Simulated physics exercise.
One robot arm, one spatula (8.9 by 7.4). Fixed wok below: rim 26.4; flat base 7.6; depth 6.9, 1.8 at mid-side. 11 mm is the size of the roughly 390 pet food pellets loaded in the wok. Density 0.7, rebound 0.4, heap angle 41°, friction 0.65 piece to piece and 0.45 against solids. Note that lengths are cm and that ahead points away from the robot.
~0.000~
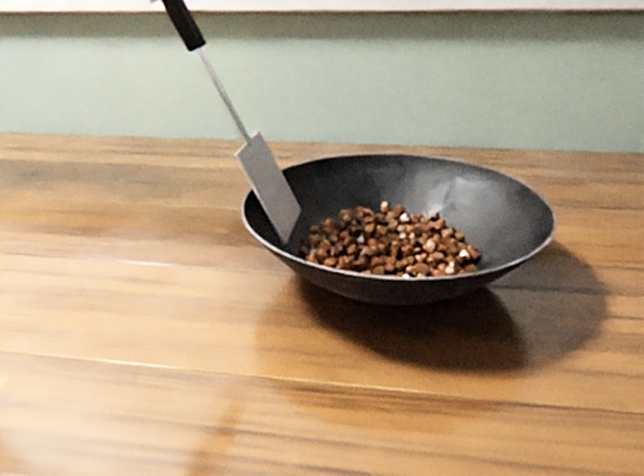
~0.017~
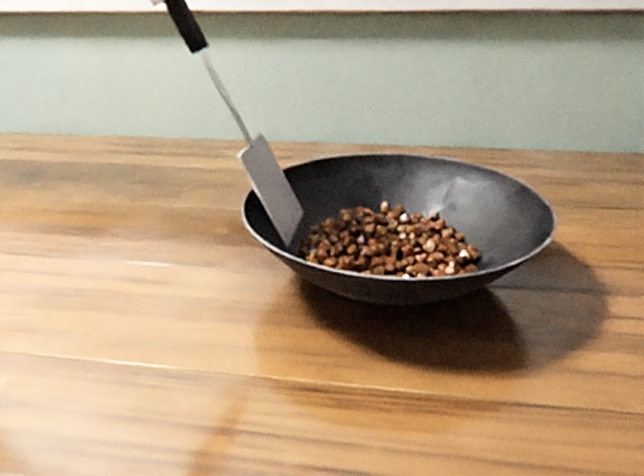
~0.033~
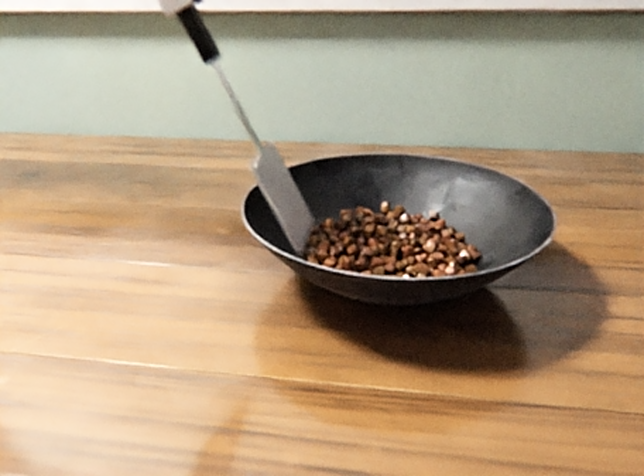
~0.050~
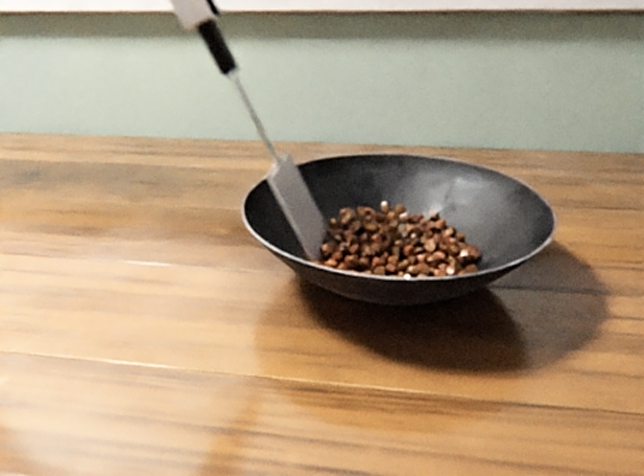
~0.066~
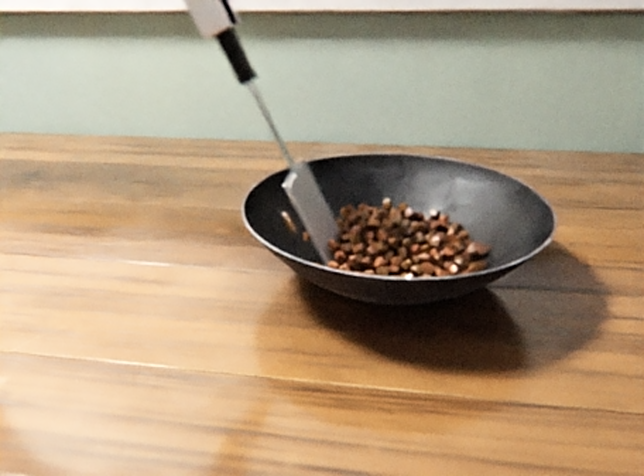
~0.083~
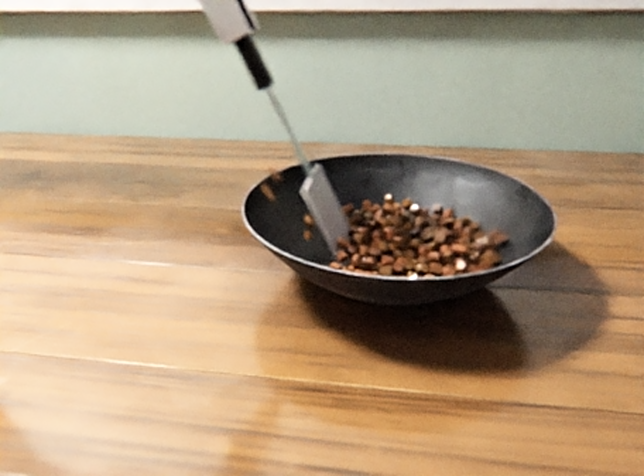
A spatula slides rightward through a dark wok, pushing the heap of brown pieces.
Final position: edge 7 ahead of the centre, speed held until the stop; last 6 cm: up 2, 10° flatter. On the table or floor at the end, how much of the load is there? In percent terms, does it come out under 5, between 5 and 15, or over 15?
It comes out over 15 %.
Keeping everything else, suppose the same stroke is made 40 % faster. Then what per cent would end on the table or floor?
Then roughly 40 percent.
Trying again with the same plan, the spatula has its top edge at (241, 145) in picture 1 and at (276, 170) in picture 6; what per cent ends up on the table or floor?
10 per cent.
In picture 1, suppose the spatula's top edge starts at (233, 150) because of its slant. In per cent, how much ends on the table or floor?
Around 20 percent ends up on the table or floor.
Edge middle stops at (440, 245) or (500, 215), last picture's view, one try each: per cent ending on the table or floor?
I'd say roughly 5 per cent, then roughly 45 per cent.
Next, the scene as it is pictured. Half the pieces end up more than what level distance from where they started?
Some 8 cm.
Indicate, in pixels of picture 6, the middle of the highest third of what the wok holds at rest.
Look near (494, 225).
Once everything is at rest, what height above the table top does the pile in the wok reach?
It reaches about 8.0 cm.
By 0.12 s, sloping 65°, highest piece 15 above the table; 392 in the wok, 2 on the blade or in flight.
By 0.16 s, sloping 61°, highest piece 20 above the table; 390 in the wok, 4 on the blade or in flight.
By 0.38 s, sloping 55°, highest piece 18 above the table; 295 in the wok, 65 on the table or floor, 34 on the blade or in flight.
By 1.43 s, sloping 55°, highest piece 8 above the table; 294 in the wok, 100 on the table or floor.
Final count, 294 in the wok, 100 on the table or floor. That is 25 % on the table or floor.
